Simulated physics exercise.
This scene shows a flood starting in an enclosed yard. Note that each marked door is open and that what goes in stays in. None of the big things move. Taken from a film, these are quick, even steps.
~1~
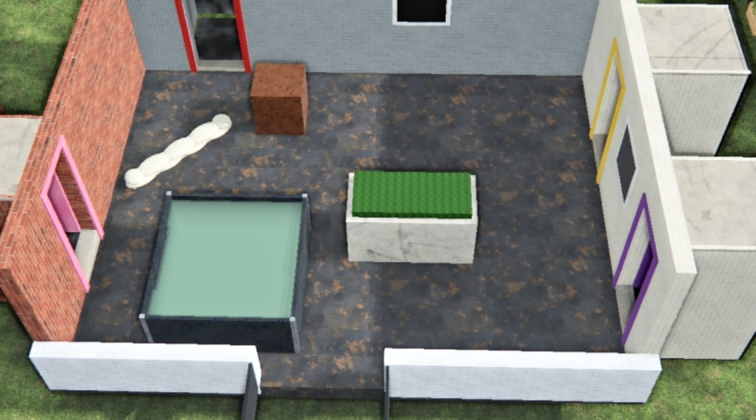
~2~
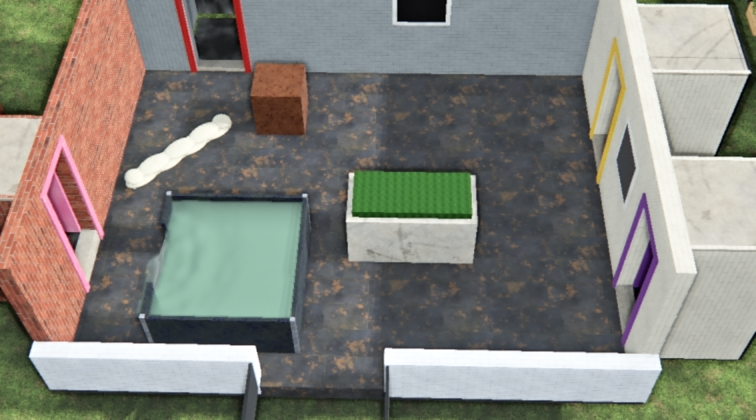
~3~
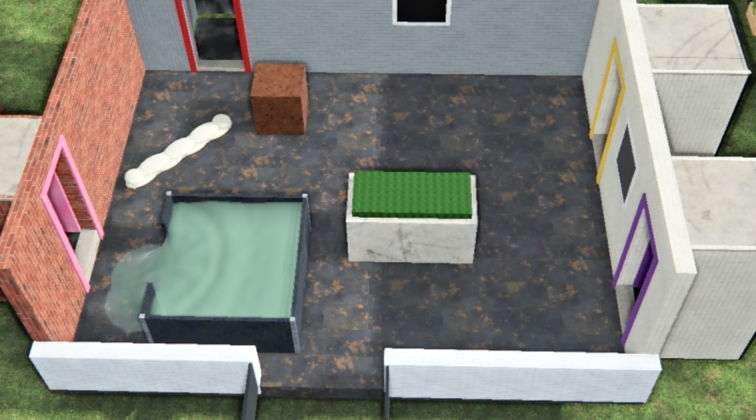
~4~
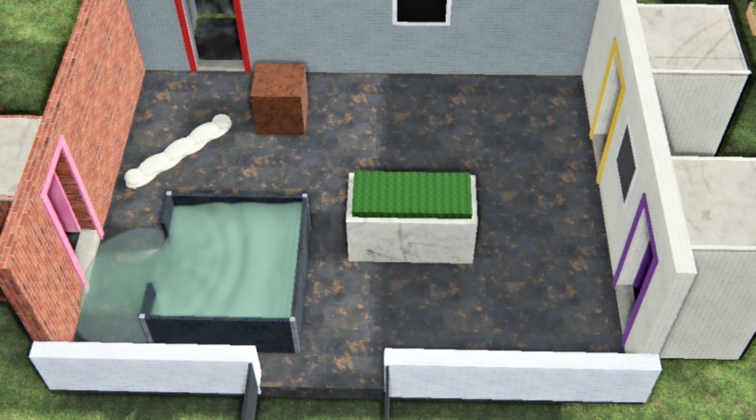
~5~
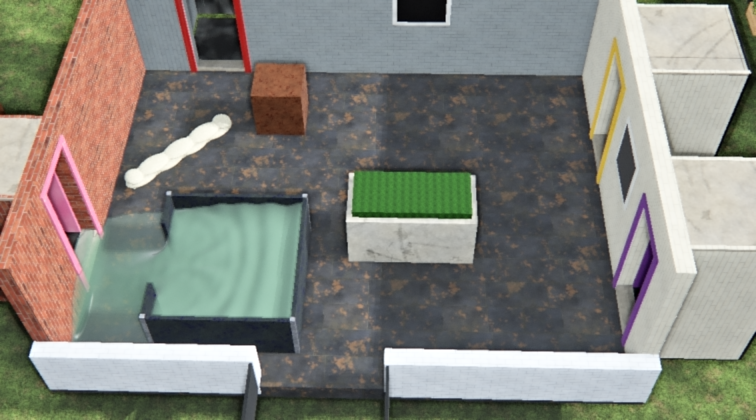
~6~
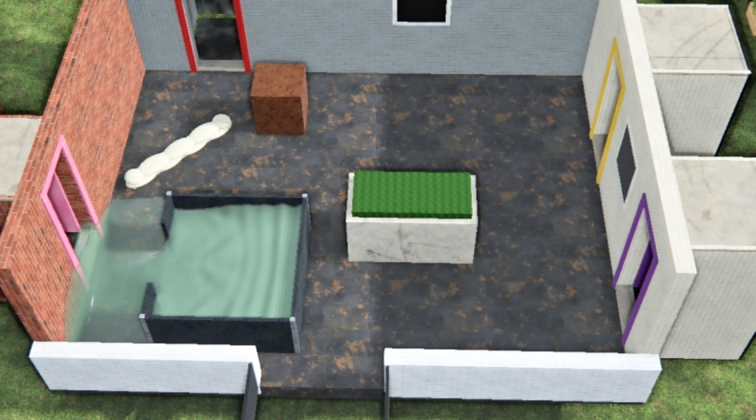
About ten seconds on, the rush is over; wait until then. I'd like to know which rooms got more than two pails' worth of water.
Sure: The yellow door got no more than that; the purple door got no more than that; the pink door got more than that; the red door got more than that.
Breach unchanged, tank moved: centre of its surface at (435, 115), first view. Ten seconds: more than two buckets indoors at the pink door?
Briefly, pink remains below.
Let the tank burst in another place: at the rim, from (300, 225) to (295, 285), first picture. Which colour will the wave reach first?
First: The purple-painted one.
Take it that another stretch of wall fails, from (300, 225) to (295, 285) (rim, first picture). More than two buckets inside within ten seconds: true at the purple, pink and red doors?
Taking them in turn, the purple door crosses the line, the pink door comes up short, the red door comes up short.
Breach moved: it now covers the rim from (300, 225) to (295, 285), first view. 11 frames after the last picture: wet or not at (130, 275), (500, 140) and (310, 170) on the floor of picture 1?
The first spot is spared, the second spared and the third soaked.
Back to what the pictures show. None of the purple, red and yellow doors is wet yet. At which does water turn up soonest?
Looks like the red one.
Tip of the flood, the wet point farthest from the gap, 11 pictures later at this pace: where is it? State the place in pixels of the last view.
My guess is roughly (145, 74).
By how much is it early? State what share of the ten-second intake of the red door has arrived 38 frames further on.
Approximately 65 per cent.
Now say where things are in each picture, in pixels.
The first frame shows the water tank at (228, 257) is whole and still.
In the second frame, the front is at a hidden place, out from the gap at (166, 274).
In the third frame, the front is at (110, 311), out from the gap at (167, 276).
In the fourth frame, the front is at (80, 321), out from the gap at (167, 277).
In the fifth frame, the front is at a hidden place, out from the gap at (167, 276).
In the sixth frame, the front is at (111, 202), out from the gap at (167, 276).
A moment on, water covers 10 % of the floor; the yellow door not reached, the purple door not reached, the pink door far over two buckets in, the red door not reached.
Next, water covers 25 % of the floor; the yellow door not reached, the purple door not reached, the pink door far over two buckets in, the red door not reached.
Then, water covers 45 % of the floor; the yellow door not reached, the purple door not reached, the pink door far over two buckets in, the red door under two buckets in.
Later, water covers 80 % of the floor; the yellow door wet at the sill, nothing in, the purple door wet at the sill, nothing in, the pink door far over two buckets in, the red door over two buckets in.
In the end, water covers 90 % of the floor; the yellow door wet at the sill, nothing in, the purple door wet at the sill, nothing in, the pink door far over two buckets in, the red door far over two buckets in.
